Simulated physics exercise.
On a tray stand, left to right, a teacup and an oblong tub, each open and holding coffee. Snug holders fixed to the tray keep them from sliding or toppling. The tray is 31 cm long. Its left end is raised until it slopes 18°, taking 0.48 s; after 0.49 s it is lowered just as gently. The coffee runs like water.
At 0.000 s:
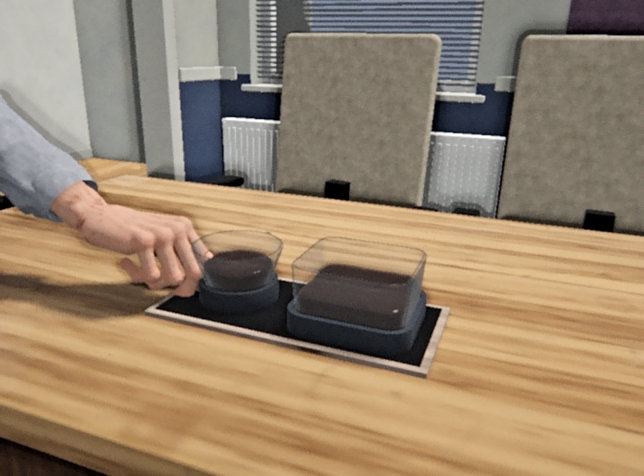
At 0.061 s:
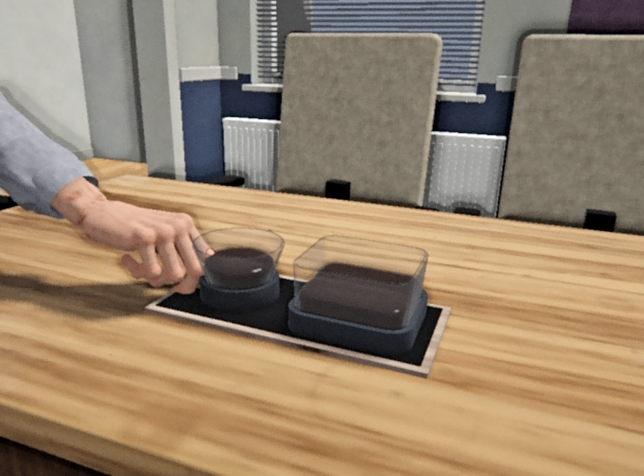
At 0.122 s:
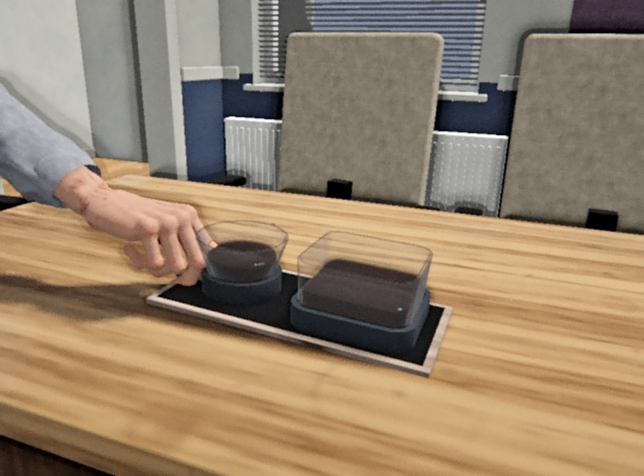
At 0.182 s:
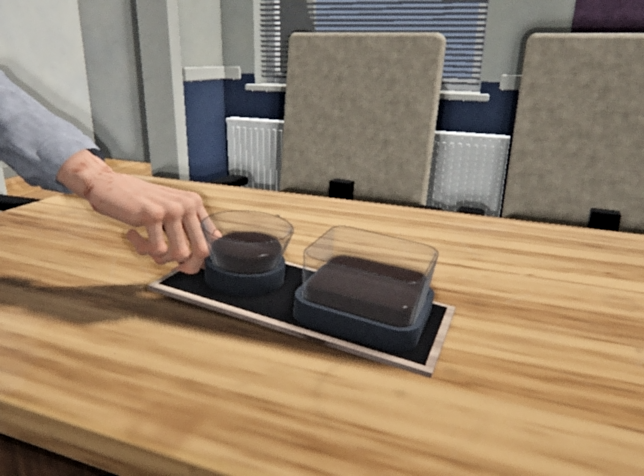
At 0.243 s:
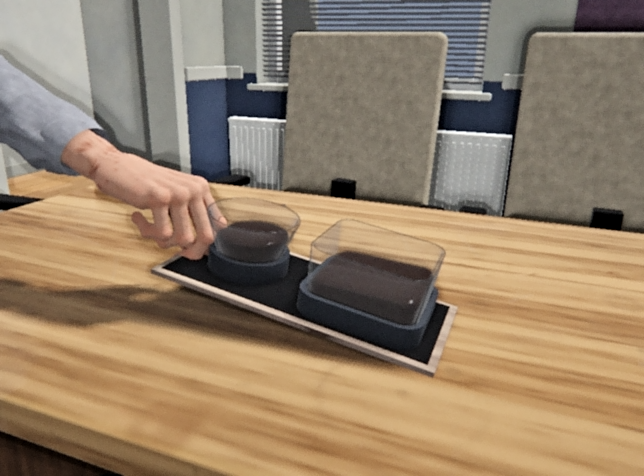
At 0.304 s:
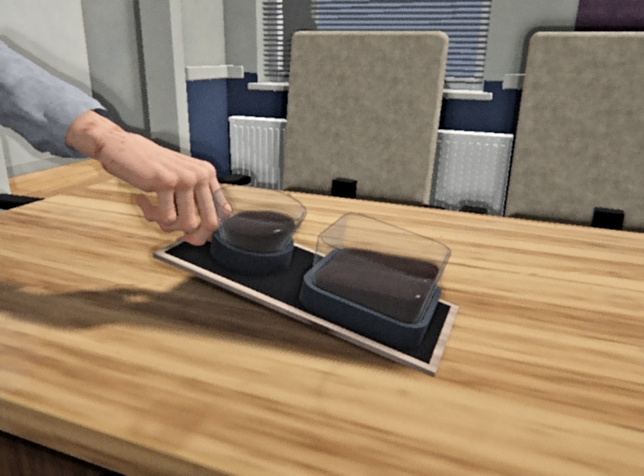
At first, a hand holds the left end of a tray lying flat on a wooden table, with a small round cup and a larger oblong tub of dark coffee on it. The hand slowly lifts that end, tilting the tray and both containers down to the right into a modest slope.
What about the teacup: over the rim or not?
The teacup keeps it all.
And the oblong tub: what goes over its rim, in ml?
Some 0 ml.
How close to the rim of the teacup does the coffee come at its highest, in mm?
Some 3 mm short of it.
By 0.65 s the slope is 18°; losses from the left are 0, 0 ml.
By 1.00 s the slope is 18°; losses from the left are 0, 0 ml.
By 1.35 s the slope is 2°; losses from the left are 0, 0 ml.
By 1.70 s the slope is 0°; losses from the left are 0, 0 ml.
At rest losses from the left are 0, 0 ml.
